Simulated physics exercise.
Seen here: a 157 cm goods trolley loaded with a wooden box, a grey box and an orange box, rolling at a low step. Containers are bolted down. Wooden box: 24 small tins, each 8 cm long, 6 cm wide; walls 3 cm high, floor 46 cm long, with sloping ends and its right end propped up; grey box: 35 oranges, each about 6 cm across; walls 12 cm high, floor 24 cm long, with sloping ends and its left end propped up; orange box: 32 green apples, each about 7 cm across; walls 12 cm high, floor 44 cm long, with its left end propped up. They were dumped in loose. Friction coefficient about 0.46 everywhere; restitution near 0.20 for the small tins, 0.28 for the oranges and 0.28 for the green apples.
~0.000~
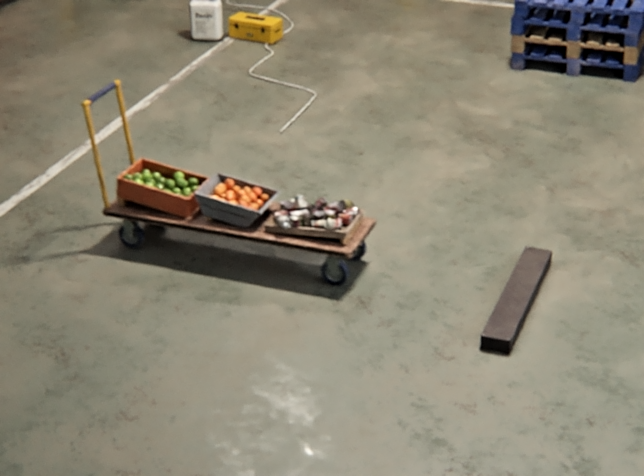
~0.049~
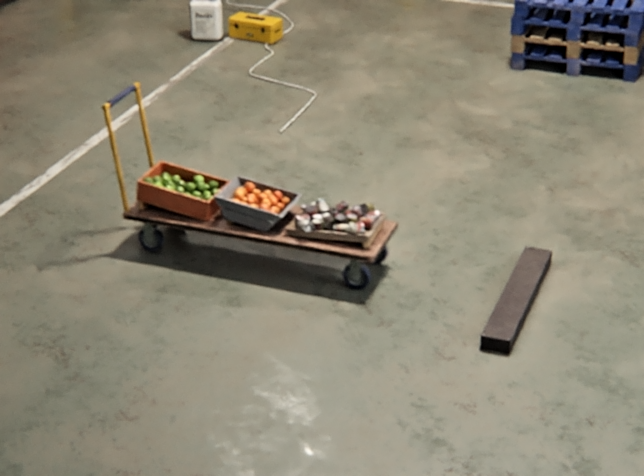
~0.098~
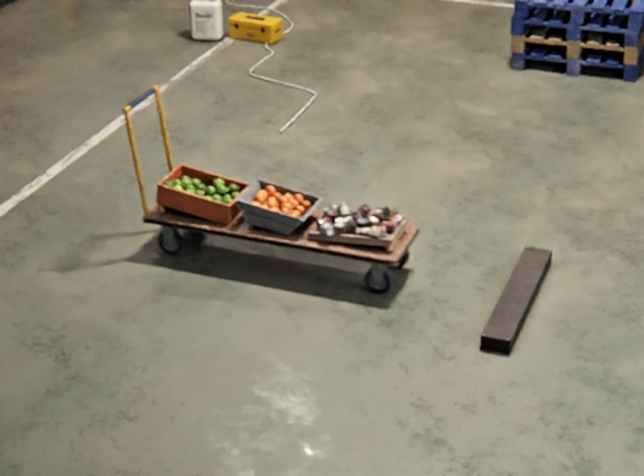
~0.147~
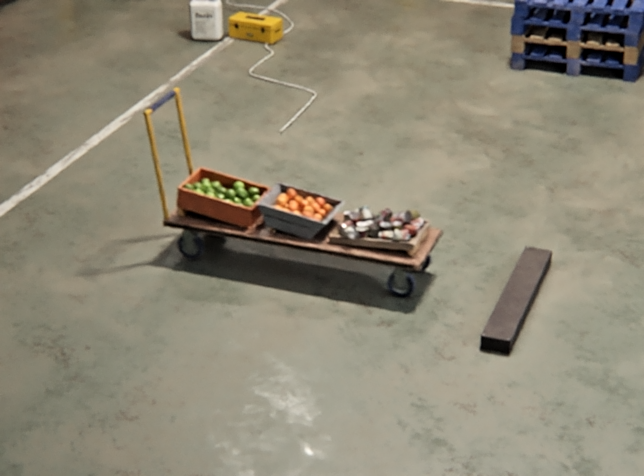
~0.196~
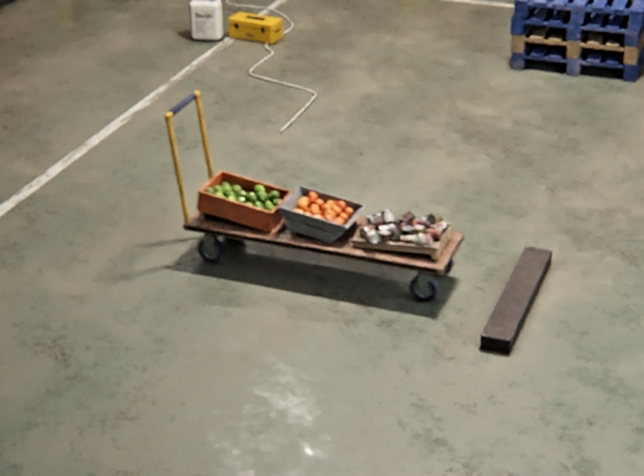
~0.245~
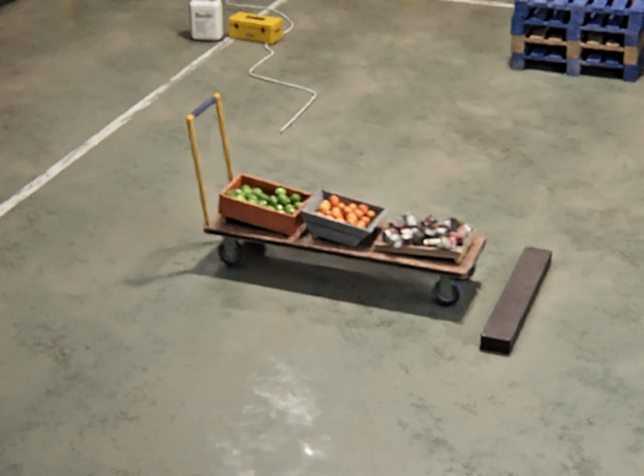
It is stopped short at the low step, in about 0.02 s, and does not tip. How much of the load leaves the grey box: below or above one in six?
Out of the grey box go more than a sixth of the oranges.
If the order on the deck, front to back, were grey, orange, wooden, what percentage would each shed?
Then wooden box 30, grey box 30, orange box 10 per cent.
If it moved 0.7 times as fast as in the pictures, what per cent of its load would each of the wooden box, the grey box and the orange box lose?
Then wooden box 20, grey box 10, orange box 0 per cent.
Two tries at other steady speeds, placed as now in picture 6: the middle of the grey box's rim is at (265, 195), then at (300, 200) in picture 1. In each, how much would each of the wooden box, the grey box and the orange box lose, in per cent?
Wooden box 20 then 10, grey box 20 then 0, orange box 0 then 0 per cent.
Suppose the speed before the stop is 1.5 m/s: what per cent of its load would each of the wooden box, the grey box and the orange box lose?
Then wooden box 10, grey box 0, orange box 0 per cent.
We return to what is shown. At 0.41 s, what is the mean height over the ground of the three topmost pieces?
Some 48 cm up.
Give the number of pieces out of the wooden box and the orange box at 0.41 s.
About: Wooden box 4, orange box 0.
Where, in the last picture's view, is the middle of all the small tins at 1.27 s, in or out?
Around (492, 243).
After 0.31 s, contact.
After 0.41 s, wooden box 20 in, 4 out, grey box 35 in, 0 out and orange box 32 in, 0 out.
After 0.53 s, wooden box 17 in, 7 out, grey box 27 in, 8 out and orange box 31 in, 1 out.
After 0.76 s, wooden box 14 in, 10 out, grey box 22 in, 13 out and orange box 31 in, 1 out.
Outcome (at 1.27 s), wooden box 14 in, 10 out, grey box 22 in, 13 out and orange box 31 in, 1 out. Asked share, 13 of 35, 37 per cent.
